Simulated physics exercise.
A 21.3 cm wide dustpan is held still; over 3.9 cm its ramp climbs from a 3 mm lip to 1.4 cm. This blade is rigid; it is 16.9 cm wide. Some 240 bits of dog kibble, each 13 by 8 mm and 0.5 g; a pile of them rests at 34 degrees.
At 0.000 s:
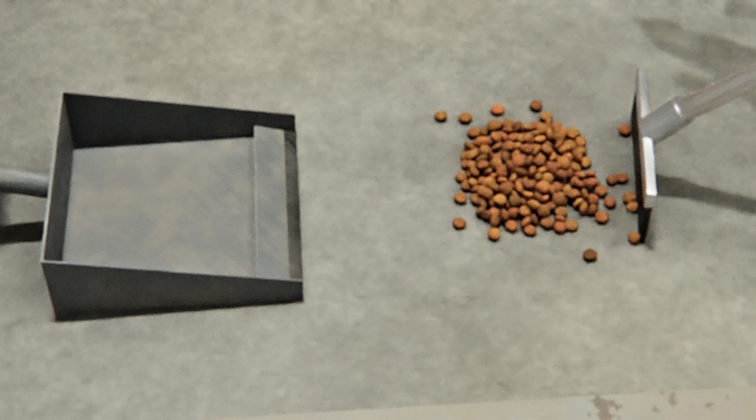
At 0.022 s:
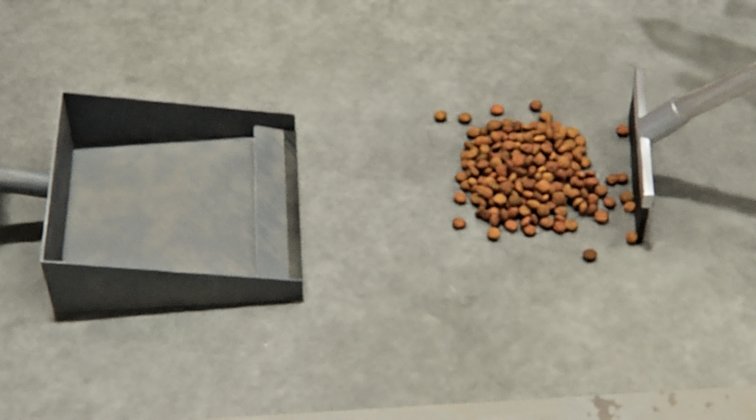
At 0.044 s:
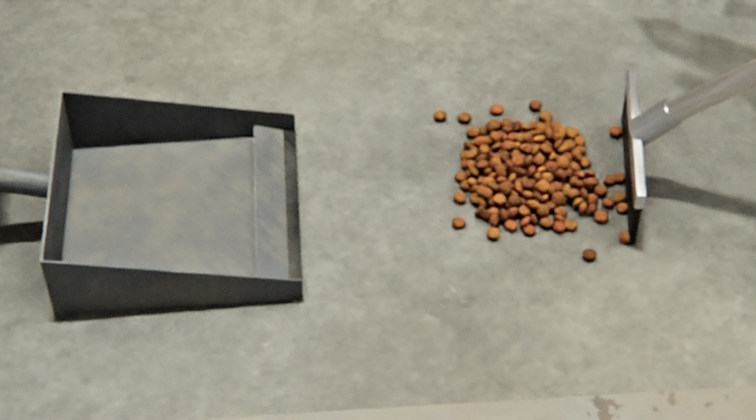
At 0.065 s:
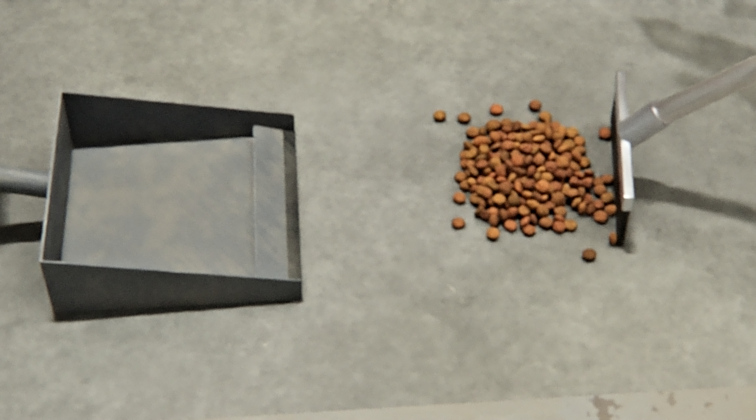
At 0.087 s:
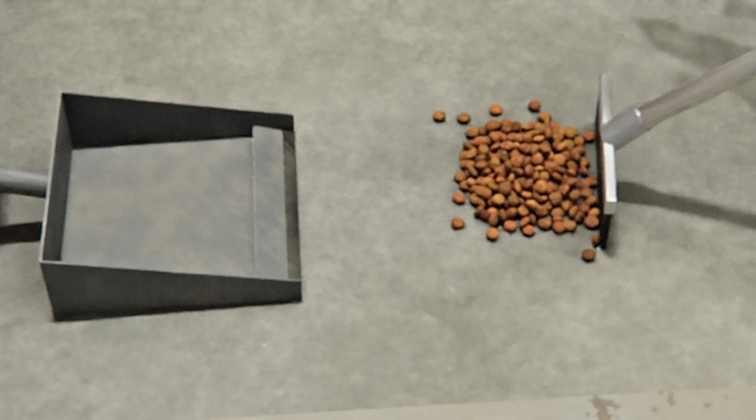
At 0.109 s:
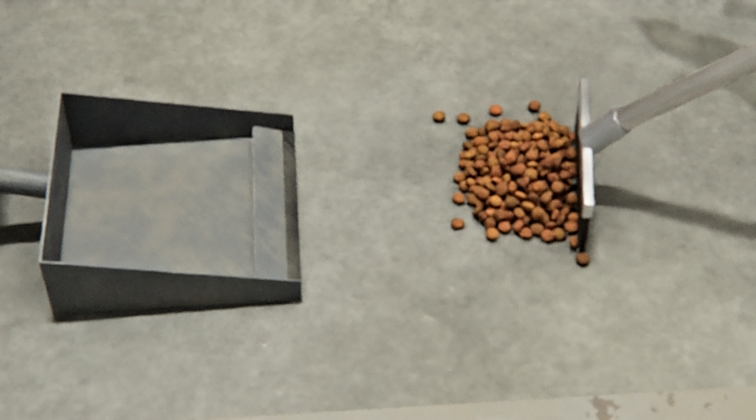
We see a dark dustpan resting still at left on a gray floor while a flat blade on a handle slides leftward from the right, meeting stray brown kibble pieces, then pressing into the right side of the pile.
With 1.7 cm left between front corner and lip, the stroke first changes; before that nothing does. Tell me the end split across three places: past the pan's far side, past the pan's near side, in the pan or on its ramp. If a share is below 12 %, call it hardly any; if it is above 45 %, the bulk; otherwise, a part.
Far side: A part. Near side: Hardly any. Pan: A part.
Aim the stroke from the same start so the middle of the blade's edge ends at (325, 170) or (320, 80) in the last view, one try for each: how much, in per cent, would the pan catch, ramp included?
Some 45 and 5 per cent.
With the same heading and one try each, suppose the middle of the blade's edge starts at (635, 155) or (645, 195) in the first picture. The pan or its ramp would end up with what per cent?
Estimates: 45 percent and 25 percent.
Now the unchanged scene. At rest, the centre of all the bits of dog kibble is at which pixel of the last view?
Centre at rest, approx.: (300, 187) px.
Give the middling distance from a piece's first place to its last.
About 24 cm.
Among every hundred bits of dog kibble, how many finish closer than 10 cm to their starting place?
Around 10 in a hundred.
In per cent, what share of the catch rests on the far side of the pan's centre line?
I'd put it at around 40 per cent.
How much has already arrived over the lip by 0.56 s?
About 40 percent up to then.
After 0.25 s, middle of the blade 14 cm from the lip; 0 % over the lip, far side 10 %, near side 0 %.
After 0.34 s, middle of the blade 5 cm from the lip; 0 % over the lip, far side 15 %, near side 0 %.
After 0.56 s, middle of the blade 3 cm from the lip; 40 % over the lip, far side 15 %, near side 5 %.
At rest (1.1 s), far side 15 %, near side 5 %, pan 40 %, in front of the lip or behind the blade 40 %.
